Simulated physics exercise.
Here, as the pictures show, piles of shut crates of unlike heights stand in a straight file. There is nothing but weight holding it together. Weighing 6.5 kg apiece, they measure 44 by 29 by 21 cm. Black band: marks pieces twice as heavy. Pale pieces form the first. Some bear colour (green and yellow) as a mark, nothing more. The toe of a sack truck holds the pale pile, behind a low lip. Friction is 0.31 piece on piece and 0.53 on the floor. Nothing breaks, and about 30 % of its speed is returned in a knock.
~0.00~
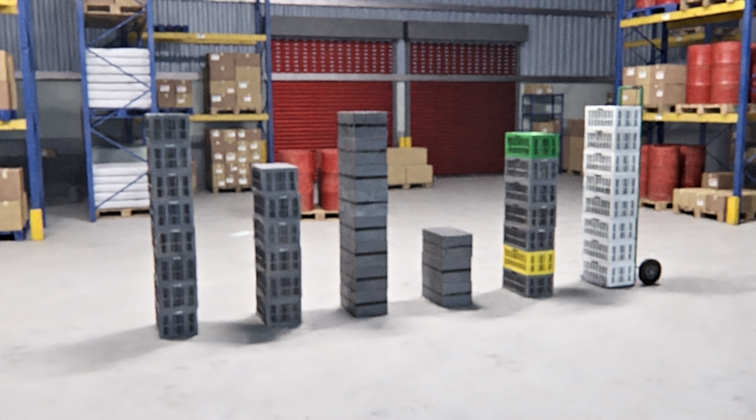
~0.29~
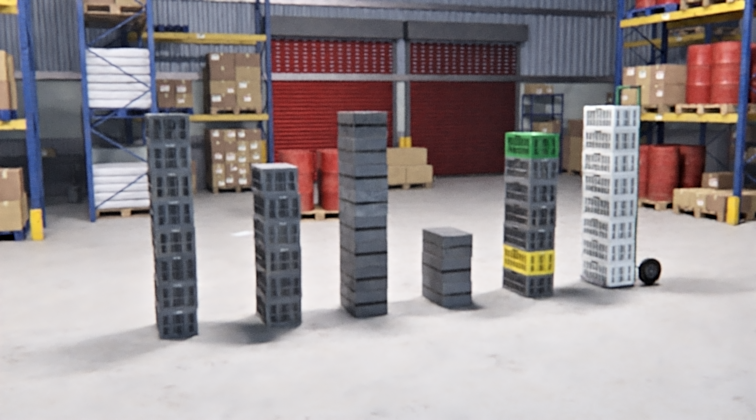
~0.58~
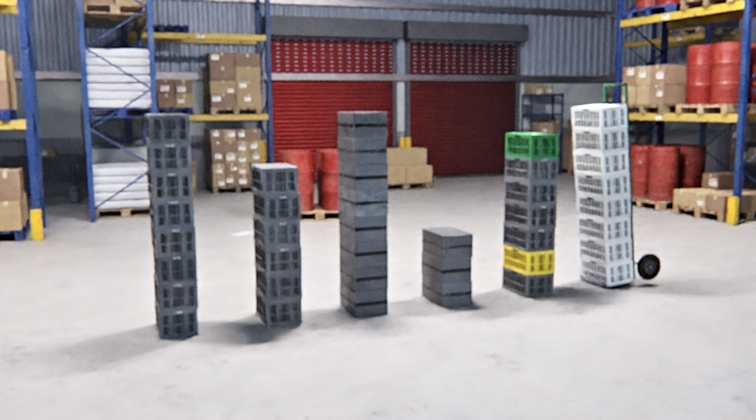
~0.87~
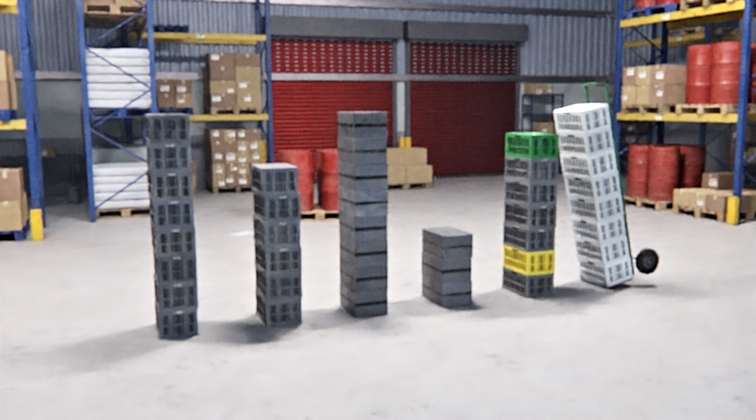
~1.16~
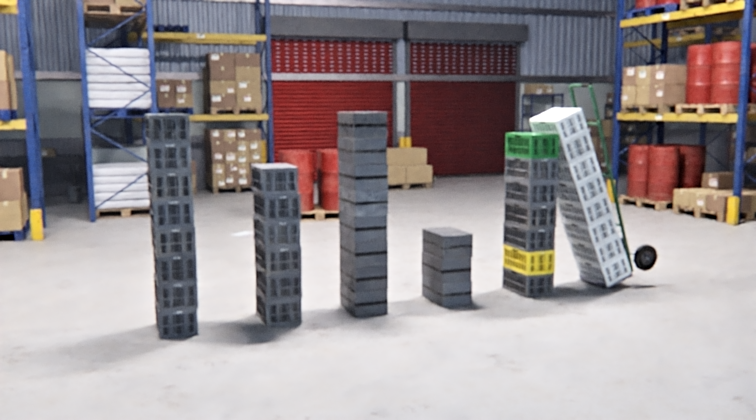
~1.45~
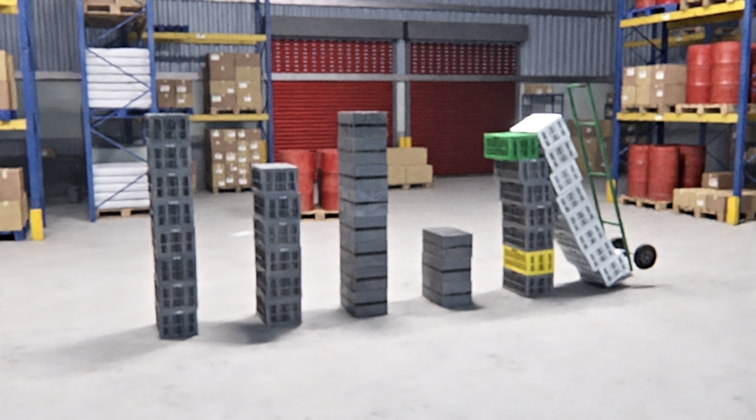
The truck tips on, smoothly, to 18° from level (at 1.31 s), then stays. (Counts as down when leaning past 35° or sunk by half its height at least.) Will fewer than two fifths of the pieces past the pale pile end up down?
Yes. The share down is below two fifths.
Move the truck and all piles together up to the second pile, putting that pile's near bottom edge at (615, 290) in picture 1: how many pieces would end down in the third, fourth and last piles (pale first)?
Pile by pile, you'd see third at 2, fourth at 0 and last at 0 down.
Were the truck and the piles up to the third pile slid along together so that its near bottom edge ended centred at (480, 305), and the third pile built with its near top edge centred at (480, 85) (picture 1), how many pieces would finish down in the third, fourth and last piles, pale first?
You'd get third 9, fourth 8 and last 8.
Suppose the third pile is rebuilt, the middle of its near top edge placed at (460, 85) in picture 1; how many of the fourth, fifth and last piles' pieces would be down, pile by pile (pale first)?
You'd get fourth 7, fifth 5 and last 8.
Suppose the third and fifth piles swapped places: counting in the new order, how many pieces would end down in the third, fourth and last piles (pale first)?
Down tally in the new order: Third = 5, fourth = 7, last = 7.
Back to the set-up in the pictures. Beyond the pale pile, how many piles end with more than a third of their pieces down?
1 altogether.
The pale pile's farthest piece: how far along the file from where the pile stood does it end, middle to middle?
It ends around 190 cm away.
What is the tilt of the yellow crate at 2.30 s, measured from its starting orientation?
Something like 90°, give or take.
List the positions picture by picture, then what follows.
In the first picture (pixels give the middle of a visible side), truck frame (640, 127) 0° forward; yellow crate (542, 263); green crate (545, 146); none of the others has stirred.
The second picture shows truck frame (638, 127) 1° forward; green crate (545, 146).
The third picture shows truck frame (627, 125) 6° forward, top of the pale pile leaning 6°; green crate (545, 146); none of the others has stirred.
The fourth picture shows truck frame (611, 124) 12° forward, top of the pale pile leaning 12°; green crate (545, 146); none of the others has stirred.
The fifth picture shows truck frame (599, 124) 17° forward, top of the pale pile leaning 22°; green crate (545, 146); none of the others has stirred.
The sixth picture shows truck frame (597, 124) 18° forward, top of the pale pile leaning 29°; green crate (524, 147) 22 cm from its place; yellow crate (541, 263); movement in 4 of them.
After 1.66 s, 8 of the pale pile down; none of the 32 other crates down, 6 disturbed; green crate 12° from how it stood; yellow crate 12° from how it stood.
After 1.94 s, 8 of the pale pile down; 6 of the 32 other crates down; green crate 36° from how it stood, 26 cm lower; yellow crate 35° from how it stood.
After 2.30 s, 8 of the pale pile down; 6 of the 32 other crates down; green crate on its side; yellow crate on its side.
In the end (3.1 s), 8 of the pale pile down; 6 of the 32 other crates down; green crate on its side; yellow crate on its side. That is 19 per cent. From the last view, middles, green crate near (396, 291), yellow crate near (492, 280).
